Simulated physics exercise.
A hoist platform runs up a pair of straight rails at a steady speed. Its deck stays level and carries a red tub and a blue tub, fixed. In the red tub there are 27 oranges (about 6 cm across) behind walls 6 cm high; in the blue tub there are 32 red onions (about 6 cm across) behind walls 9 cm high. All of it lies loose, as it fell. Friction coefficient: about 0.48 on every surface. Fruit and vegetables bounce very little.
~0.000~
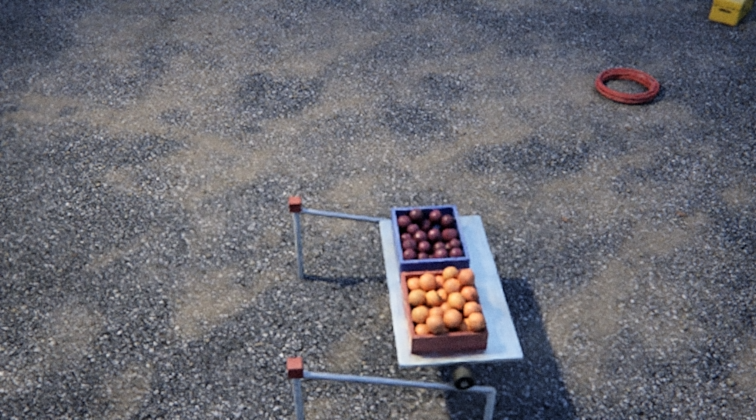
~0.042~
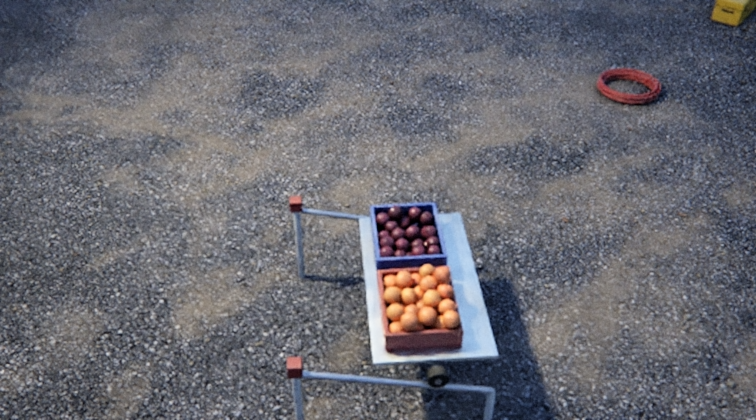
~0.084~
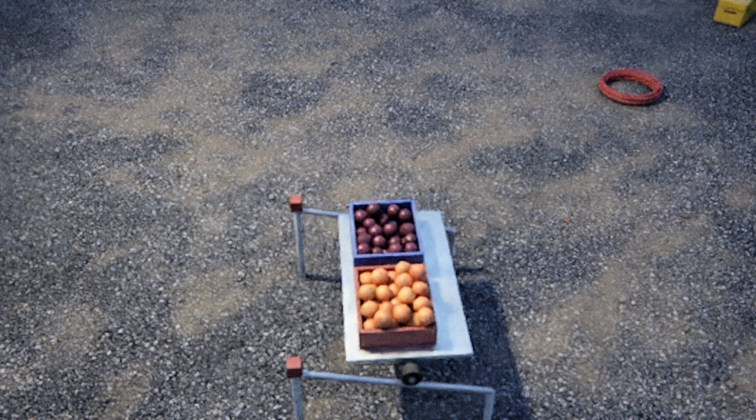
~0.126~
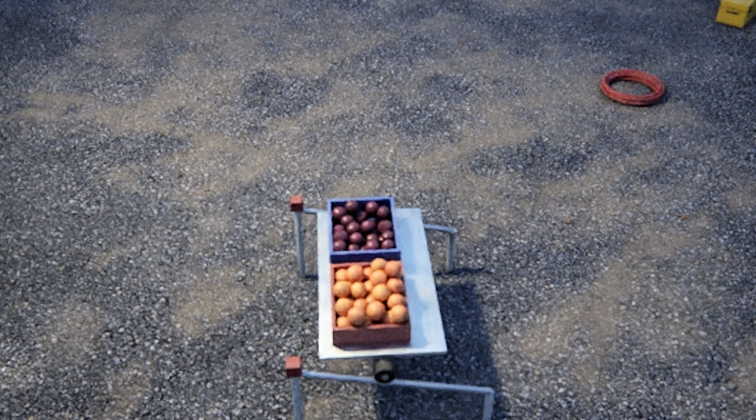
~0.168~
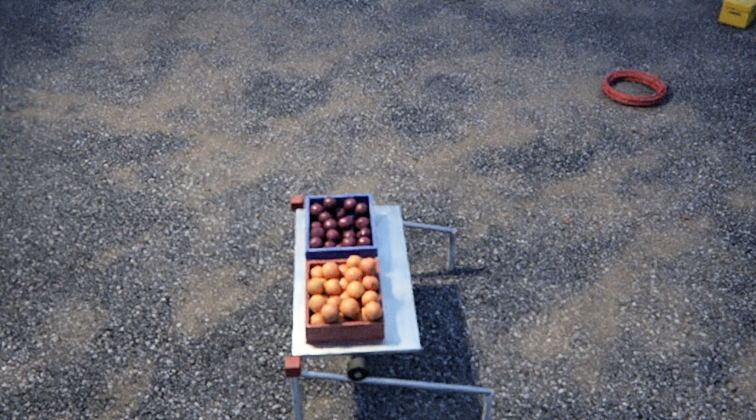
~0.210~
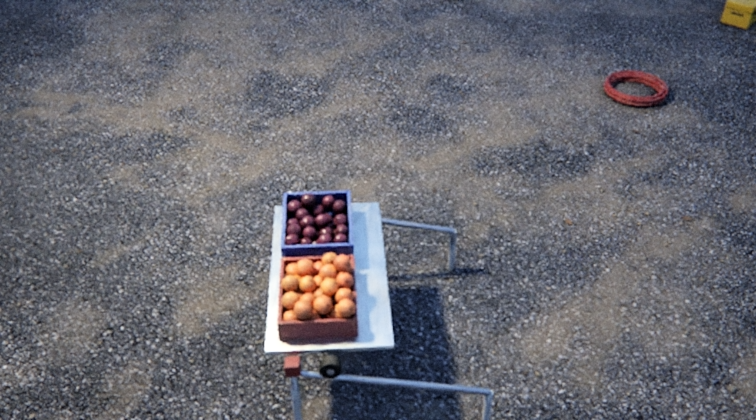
The footage shows a pale platform carrying a blue tub of dark, round produce and a red tub of oranges, moving steadily leftward along metal rails above gravel, while a red ring lies on the ground at upper right.
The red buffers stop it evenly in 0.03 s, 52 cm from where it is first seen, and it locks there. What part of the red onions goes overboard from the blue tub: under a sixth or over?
It sheds less than a sixth of them.
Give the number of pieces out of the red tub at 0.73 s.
Out by then, roughly: Red tub 12.
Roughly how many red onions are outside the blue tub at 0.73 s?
Roughly 1 of them.
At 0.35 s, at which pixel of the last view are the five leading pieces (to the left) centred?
Around (241, 283).
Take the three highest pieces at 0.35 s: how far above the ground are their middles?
Some 64 cm up.
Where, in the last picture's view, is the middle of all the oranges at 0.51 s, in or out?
Around (274, 295).
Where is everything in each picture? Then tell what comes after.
In the first picture (each is followed by its nearest rim corner in this view), blue tub (its farthest corner), (453, 206); red tub, (415, 336); moved 0 cm; none out.
Blue tub, (432, 203); red tub, (389, 334); moved 9 cm, in the second picture.
Blue tub, (411, 201); red tub, (363, 331); moved 18 cm, in the third picture.
Blue tub, (390, 198); red tub, (336, 328); moved 27 cm, in the fourth picture.
Blue tub, (369, 195); red tub, (309, 325); moved 36 cm, in the fifth picture.
Blue tub, (347, 191); red tub, (281, 322); moved 45 cm; none out, in the sixth picture.
After 0.23 s, it meets the buffers.
After 0.35 s, red tub 21 in, 6 out and blue tub 32 in, 0 out.
After 0.51 s, red tub 15 in, 12 out and blue tub 31 in, 1 out.
After 0.73 s, red tub 15 in, 12 out and blue tub 31 in, 1 out.
Outcome (at 1.28 s), red tub 15 in, 12 out and blue tub 31 in, 1 out. Asked share, 1 of 32, 3 per cent.
